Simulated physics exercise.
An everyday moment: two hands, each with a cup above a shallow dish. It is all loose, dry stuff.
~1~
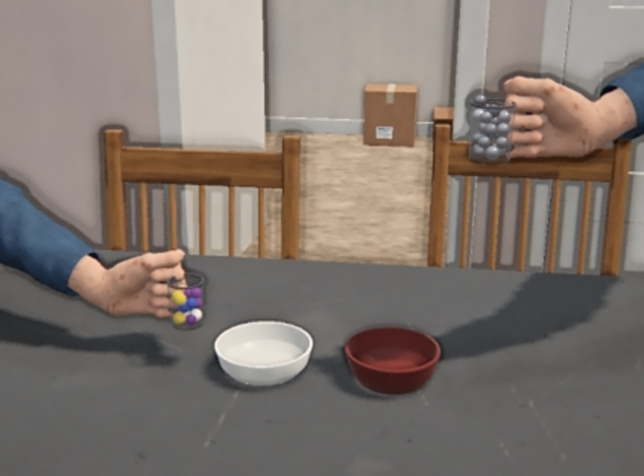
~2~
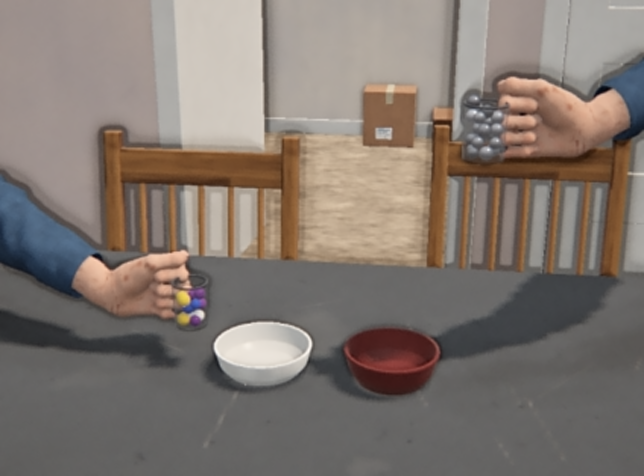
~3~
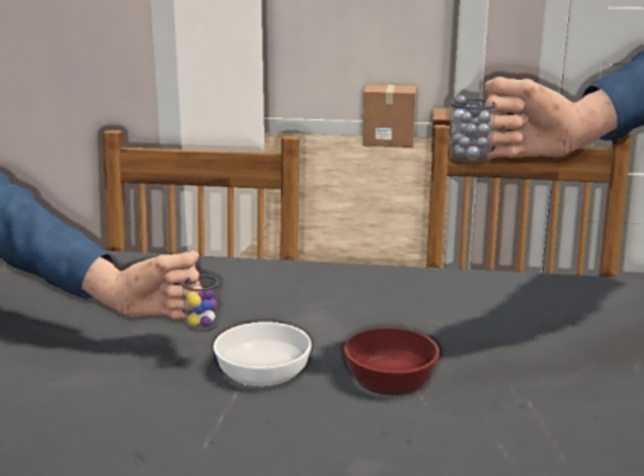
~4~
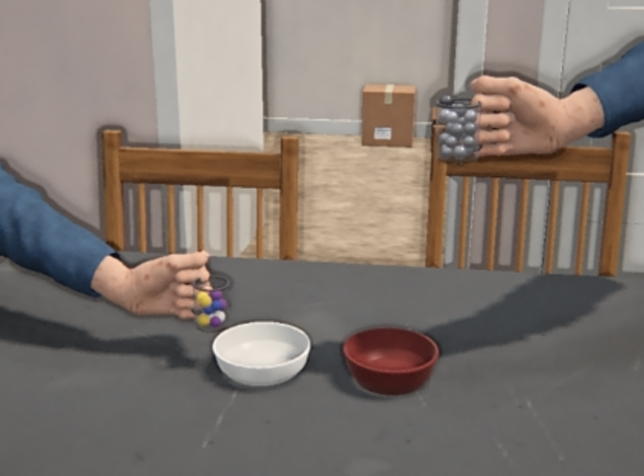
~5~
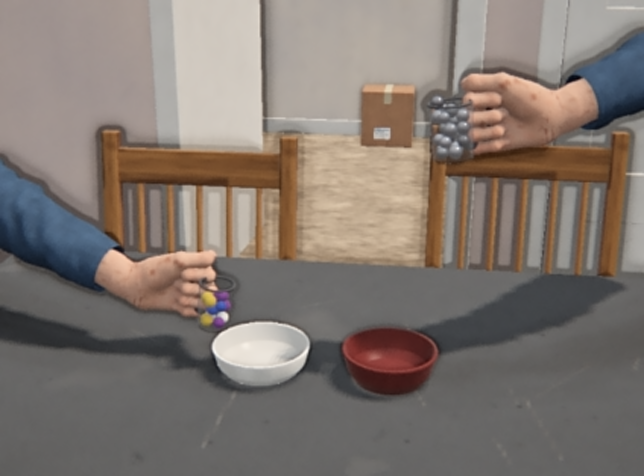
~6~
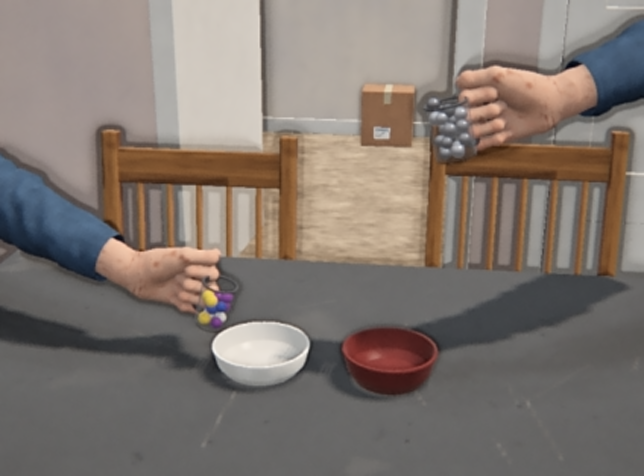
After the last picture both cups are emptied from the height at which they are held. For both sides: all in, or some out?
The left dish catches the lot; the right one lets several get away.
Then, 0.35 s after the last picture, left, all still in the cup; right, all still in the cup.
Then, 0.72 s after the last picture, left, all still in the cup; right, most still in the cup, a small part in the air.
Then, 1.16 s after the last picture, left, all in the dish; right, about a third in the dish, a small part outside the dish, about half in the air.
By the end, left, all in the dish, none outside the dish; right, about half in the dish, about half outside the dish.
